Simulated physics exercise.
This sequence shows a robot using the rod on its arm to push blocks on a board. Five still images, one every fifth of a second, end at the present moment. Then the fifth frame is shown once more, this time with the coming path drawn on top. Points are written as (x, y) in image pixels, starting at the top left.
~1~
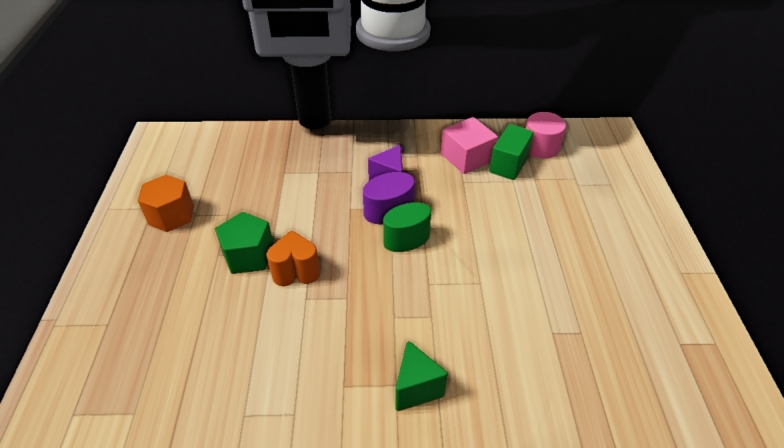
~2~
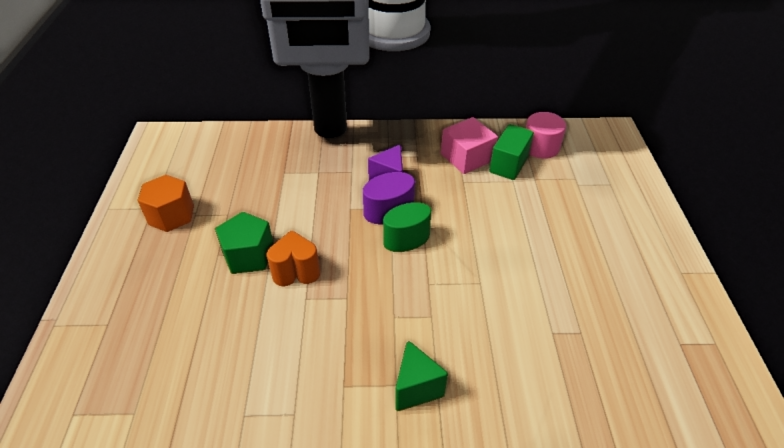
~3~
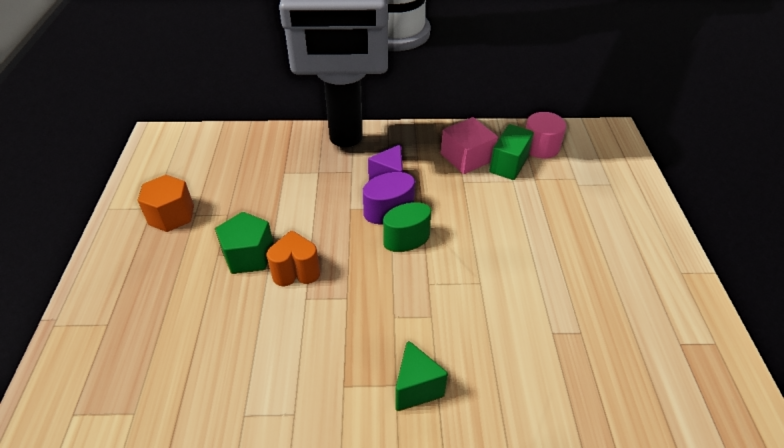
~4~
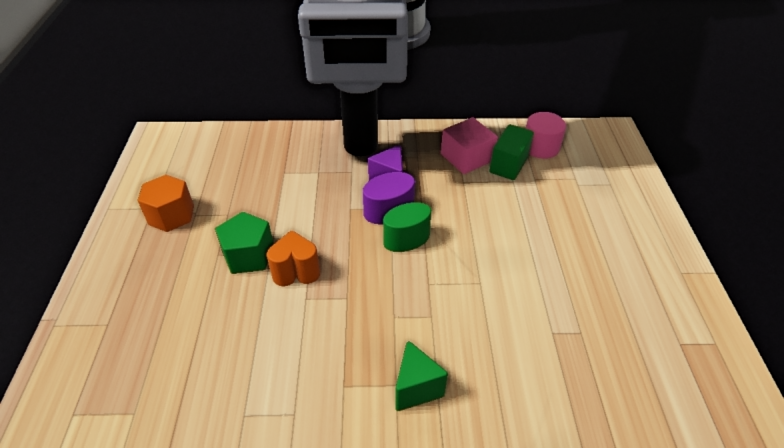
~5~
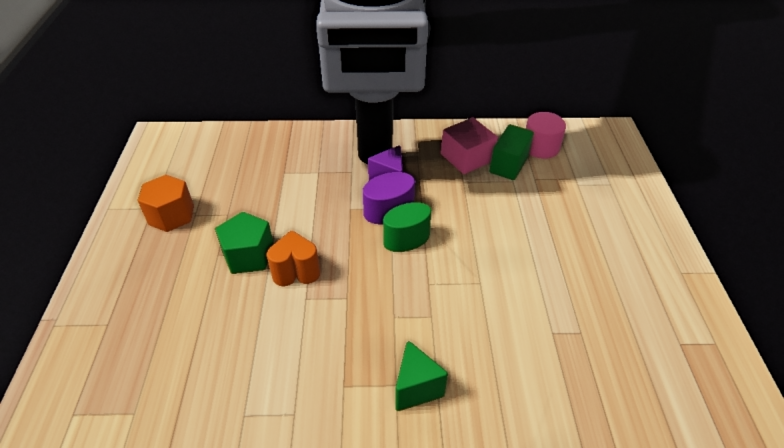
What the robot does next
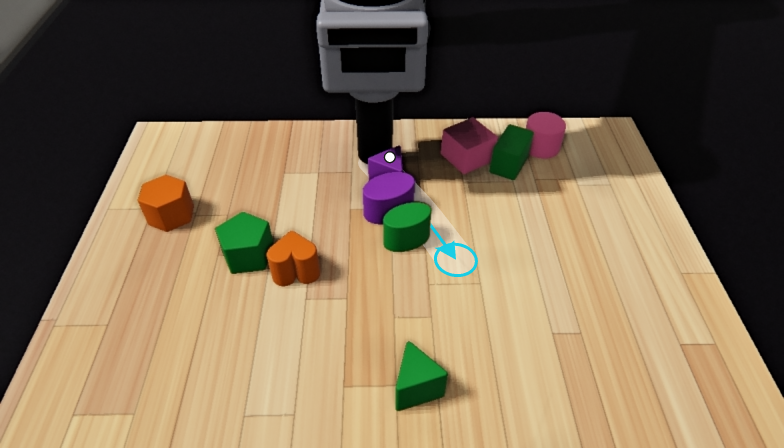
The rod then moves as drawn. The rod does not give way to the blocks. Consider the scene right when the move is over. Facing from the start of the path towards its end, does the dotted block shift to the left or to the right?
Goes left.
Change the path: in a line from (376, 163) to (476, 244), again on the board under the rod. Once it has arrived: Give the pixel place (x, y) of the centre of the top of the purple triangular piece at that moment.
The middle of the upper face of the purple triangular piece will lie at about (504, 241) in the picture.
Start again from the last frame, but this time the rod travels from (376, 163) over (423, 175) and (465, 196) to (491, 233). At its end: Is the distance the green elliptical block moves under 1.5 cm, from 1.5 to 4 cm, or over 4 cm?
Final distance: Less than 1.5 cm.
The line goes from (376, 163) via (415, 206), ending at (456, 260); the dot is on the purple triangular piece.
On the path given first. One third of the way, rod at (402, 183); purple elliptical block at (392, 194), turned 40° clockwise; purple triangular piece at (426, 182); green elliptical block at (408, 220).
Two thirds of the way, rod at (430, 216); purple elliptical block at (391, 206), turned 75° clockwise; purple triangular piece at (464, 208), turned 40° anticlockwise; green elliptical block at (407, 237).
At the end, rod at (457, 252); purple elliptical block at (391, 206), turned 75° clockwise; purple triangular piece at (489, 221), turned 75° anticlockwise; green elliptical block at (407, 237); pink square unmoved.
